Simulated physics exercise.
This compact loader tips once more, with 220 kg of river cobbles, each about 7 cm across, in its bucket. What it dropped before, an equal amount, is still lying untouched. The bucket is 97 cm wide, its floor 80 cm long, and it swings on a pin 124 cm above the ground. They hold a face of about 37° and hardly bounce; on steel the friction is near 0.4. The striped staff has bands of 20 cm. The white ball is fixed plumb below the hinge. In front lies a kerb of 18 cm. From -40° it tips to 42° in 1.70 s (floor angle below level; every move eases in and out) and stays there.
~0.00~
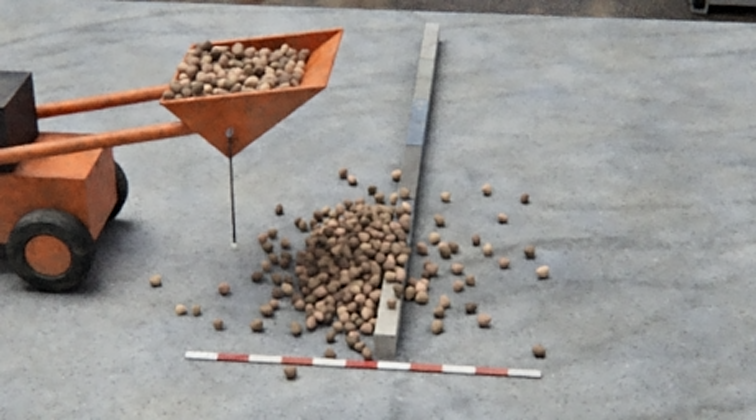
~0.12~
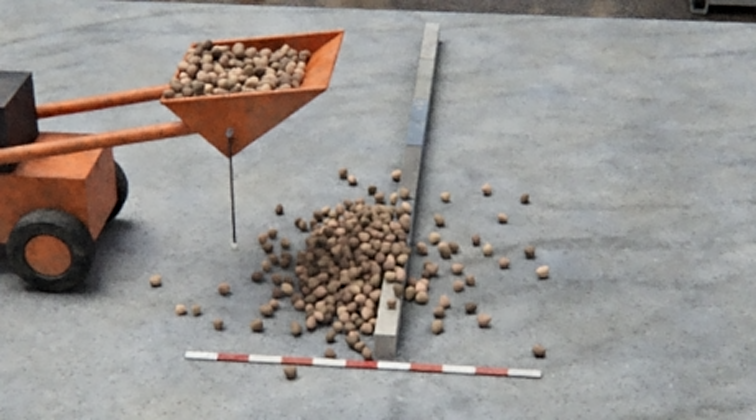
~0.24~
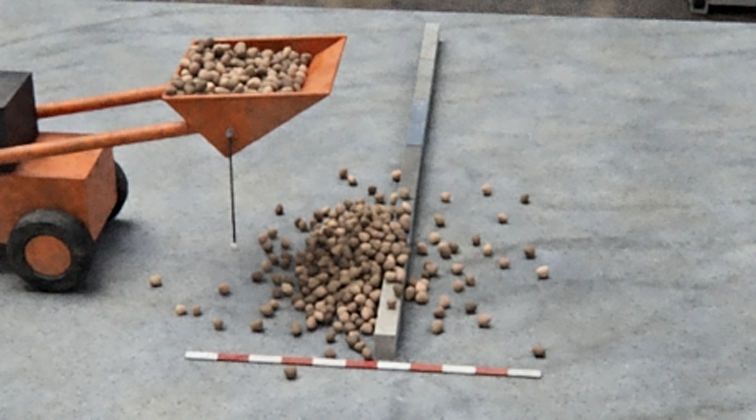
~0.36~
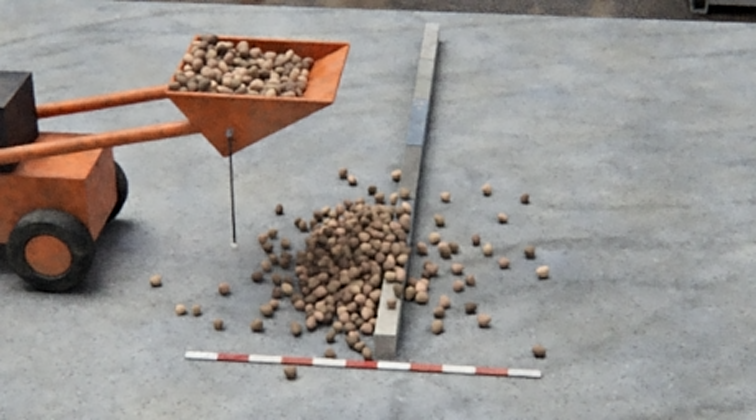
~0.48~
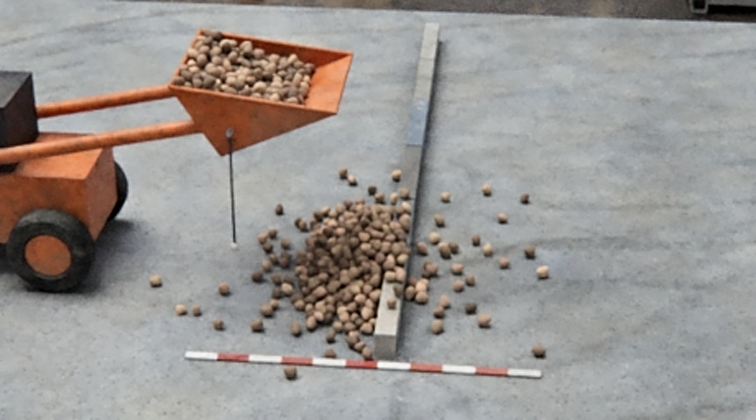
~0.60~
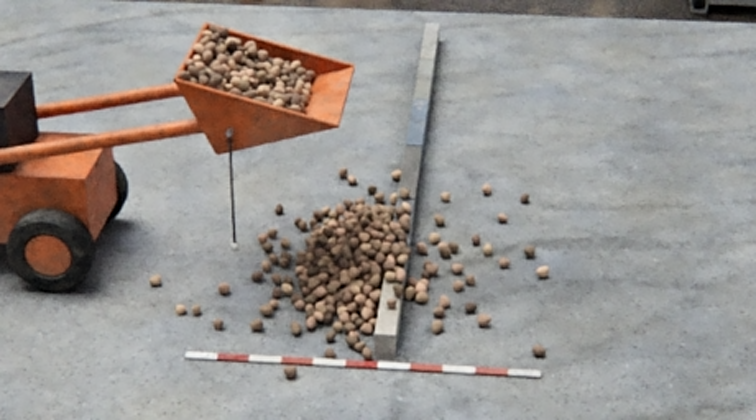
To begin with, an orange loader on the left holds a raised bucket of brown cobbles, tilted back, beside a loose heap lying against and around a grey kerb behind a striped staff. The bucket then slowly rotates its lip downward to the right, and the stones inside shift slightly.
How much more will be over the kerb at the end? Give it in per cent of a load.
Close to 16 parts in a hundred.
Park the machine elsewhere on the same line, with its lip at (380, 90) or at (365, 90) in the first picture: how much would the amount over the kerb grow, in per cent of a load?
About 85 and 60 per cent.
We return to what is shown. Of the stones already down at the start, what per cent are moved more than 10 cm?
About 15 per cent.
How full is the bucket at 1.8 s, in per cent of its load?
It holds some 20 per cent.
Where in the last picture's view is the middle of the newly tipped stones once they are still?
Their middle is at about (353, 250).
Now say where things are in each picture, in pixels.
The bucket is at -40°, its lip at (326, 86); the top of the load is at (230, 55). The earlier load is highest near (380, 241), 25 cm above ground level, 93 % on this side of the kerb, 8 % over the kerb, in the first picture.
The bucket is at -39°, its lip at (327, 88); the top of the load is at (228, 53); the stones move at 0.1 m/s on average, in the second picture.
The bucket is at -36°, its lip at (329, 94); the top of the load is at (212, 53); the stones move at 0.1 m/s on average, in the third picture.
The bucket is at -31°, its lip at (333, 102); the top of the load is at (205, 50); the stones move at 0.2 m/s on average, in the fourth picture.
The bucket is at -24°, its lip at (336, 113); the top of the load is at (210, 46); the stones move at 0.2 m/s on average, in the fifth picture.
The bucket is at -17°, its lip at (338, 126); the top of the load is at (212, 43); the stones move at 0.2 m/s on average, in the sixth picture.
After 1.3 s the floor is at 29°; in per cent of one load, 98 in the bucket, 94 on this side of the kerb, 8 over the kerb; the foremost stones are at (514, 263).
After 1.8 s the floor is at 42°; in per cent of one load, 21 in the bucket, 170 on this side of the kerb, 9 over the kerb; the foremost stones are at (514, 263).
After 2.2 s the floor is at 42°; in per cent of one load, 0 in the bucket, 182 on this side of the kerb, 19 over the kerb; the foremost stones are at (515, 257).
After 4.6 s the floor is at 42°; in per cent of one load, 0 in the bucket, 176 on this side of the kerb, 25 over the kerb; the foremost stones are at (535, 260). Net gain over the kerb, 16.
